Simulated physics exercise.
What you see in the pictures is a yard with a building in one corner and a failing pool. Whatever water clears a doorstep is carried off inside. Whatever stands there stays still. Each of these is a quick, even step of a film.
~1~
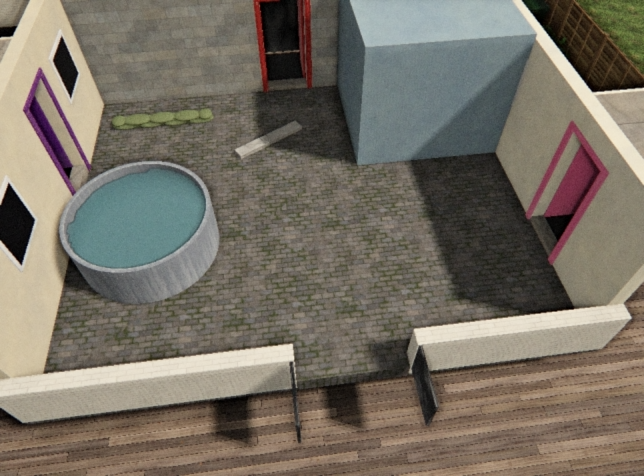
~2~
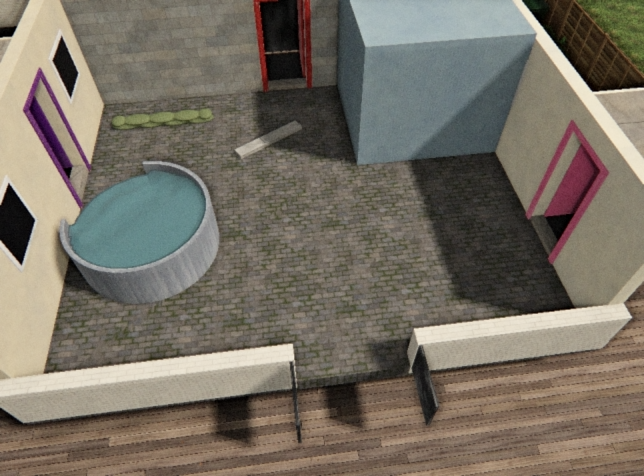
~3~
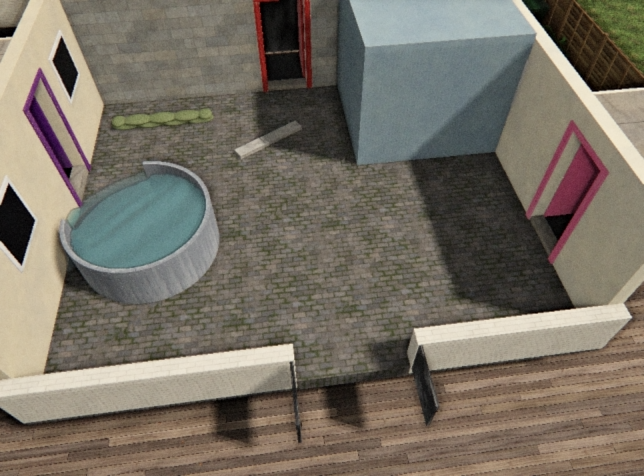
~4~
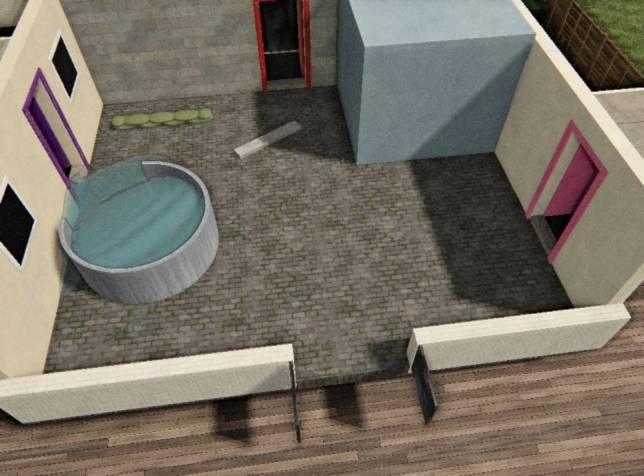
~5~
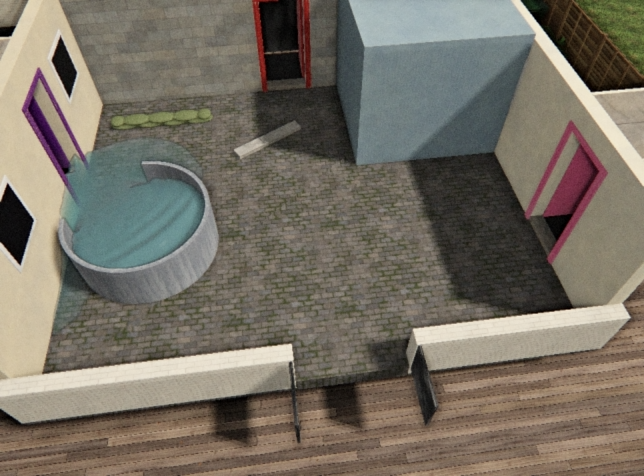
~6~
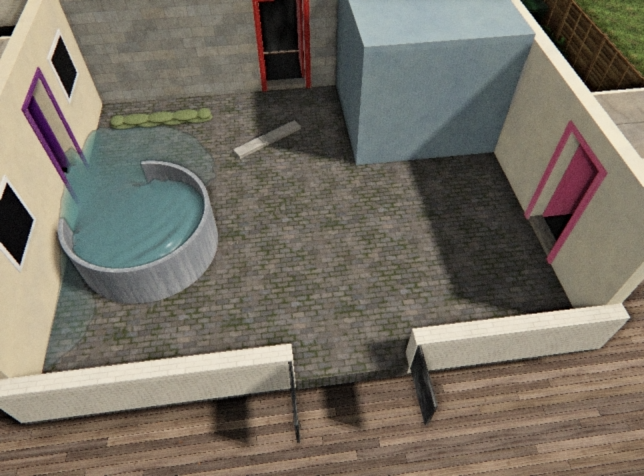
At the start, a round grey pool of still blue water sits at the left of a paved yard, with a blue block in the far corner. A gap opens in its far side, and water pours out, spreading over the paving toward the purple doorway and along the left wall.
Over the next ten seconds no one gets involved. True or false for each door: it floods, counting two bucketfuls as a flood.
Purple door - true; red door - true; pink door - false.
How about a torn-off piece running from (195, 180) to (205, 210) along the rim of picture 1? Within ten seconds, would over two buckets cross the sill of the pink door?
After that, pink tops the limit.
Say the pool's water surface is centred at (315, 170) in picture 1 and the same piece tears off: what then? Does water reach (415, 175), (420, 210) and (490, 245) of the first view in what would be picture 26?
The three spots read left dry, left dry, left dry.
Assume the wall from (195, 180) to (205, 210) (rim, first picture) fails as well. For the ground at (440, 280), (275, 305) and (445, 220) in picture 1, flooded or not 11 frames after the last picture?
Taking each in turn, they come out watered, kept dry, watered.
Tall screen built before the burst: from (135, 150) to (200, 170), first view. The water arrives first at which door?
That's the door marked purple, I reckon.
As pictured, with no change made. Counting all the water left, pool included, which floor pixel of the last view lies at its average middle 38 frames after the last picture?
Around pixel (222, 182).
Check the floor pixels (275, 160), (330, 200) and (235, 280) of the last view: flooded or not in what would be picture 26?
Taking them as listed, they are waterlogged, spared and spared.
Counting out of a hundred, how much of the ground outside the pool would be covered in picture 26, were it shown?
Roughly 45 percent, I'd say.
A moment on, water covers 20 % of the floor; the purple door far over two buckets in, the red door not reached, the pink door not reached.
Next, water covers 30 % of the floor; the purple door far over two buckets in, the red door wet at the sill, nothing in, the pink door not reached.
Then, water covers 45 % of the floor; the purple door far over two buckets in, the red door wet at the sill, nothing in, the pink door not reached.
Later, water covers 75 % of the floor; the purple door far over two buckets in, the red door over two buckets in, the pink door not reached.
In the end, water covers 85 % of the floor; the purple door far over two buckets in, the red door far over two buckets in, the pink door wet at the sill, nothing in.
